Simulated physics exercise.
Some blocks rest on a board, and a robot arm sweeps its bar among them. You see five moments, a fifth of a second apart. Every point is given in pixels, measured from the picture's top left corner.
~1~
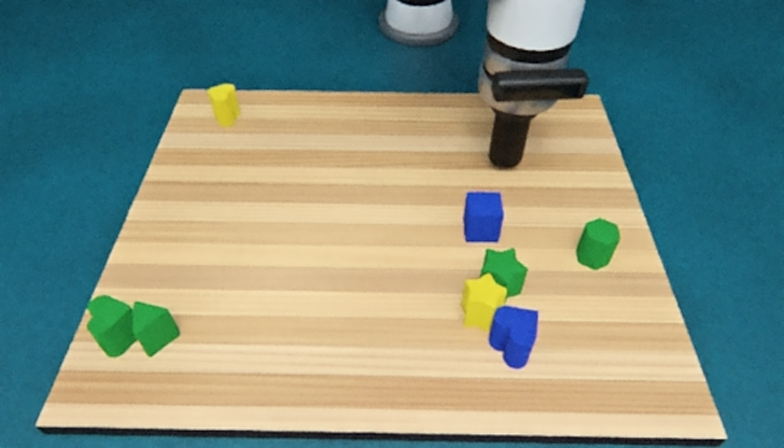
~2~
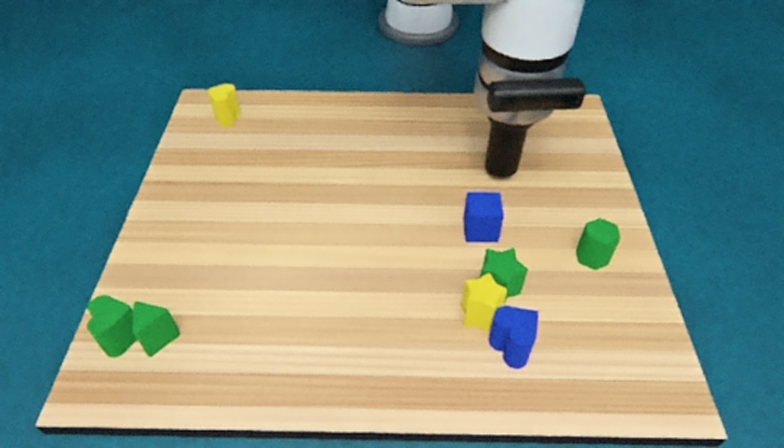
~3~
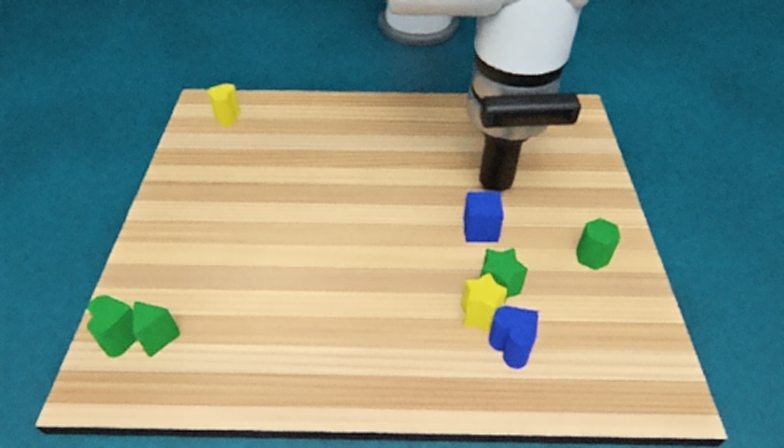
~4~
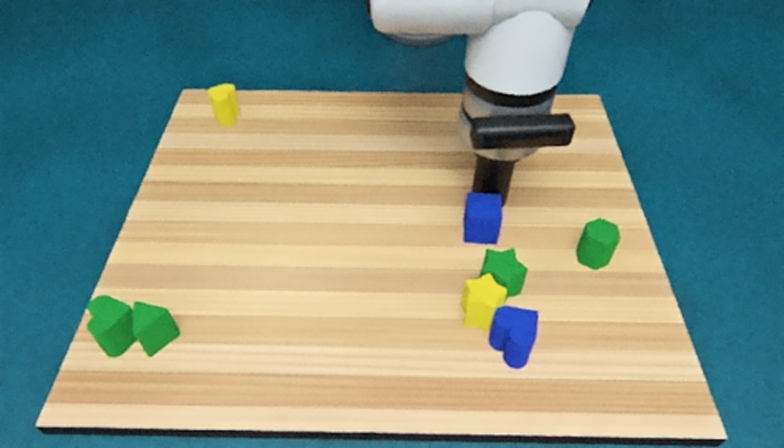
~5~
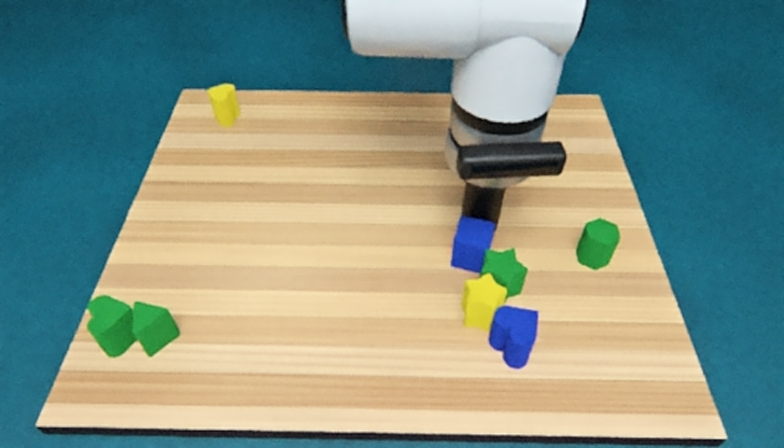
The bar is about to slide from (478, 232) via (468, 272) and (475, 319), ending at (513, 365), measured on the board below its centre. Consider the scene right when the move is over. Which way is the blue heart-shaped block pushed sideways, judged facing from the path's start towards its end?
It is displaced to the left.
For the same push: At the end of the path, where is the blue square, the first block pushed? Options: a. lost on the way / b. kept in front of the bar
It's a.
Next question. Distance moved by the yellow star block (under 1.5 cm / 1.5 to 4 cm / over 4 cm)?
It travels more than 4 cm.
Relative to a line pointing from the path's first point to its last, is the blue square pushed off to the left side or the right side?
It will end up to the right.
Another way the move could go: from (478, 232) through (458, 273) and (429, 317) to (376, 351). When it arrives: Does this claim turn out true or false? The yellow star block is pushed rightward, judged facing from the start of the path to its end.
False
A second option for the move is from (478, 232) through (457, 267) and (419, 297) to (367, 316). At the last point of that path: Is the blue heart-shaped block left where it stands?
Going by the path, no.
What follows on the original path. One third of the way, bar (469, 264); blue square (460, 275); yellow star block (489, 304), turned 50° clockwise; green star block (504, 275), turned 65° anticlockwise; blue heart-shaped block (522, 333), turned 25° anticlockwise.
Two thirds of the way, bar (477, 311); blue square (443, 309), turned 40° clockwise; yellow star block (492, 326); green star block (516, 284), turned 105° anticlockwise; blue heart-shaped block (532, 342), turned 40° anticlockwise.
At the end, bar (516, 358); blue square (443, 309), turned 40° clockwise; yellow star block (503, 372), turned 55° clockwise; green star block (521, 286), turned 125° anticlockwise; blue heart-shaped block (557, 369), turned 65° anticlockwise.
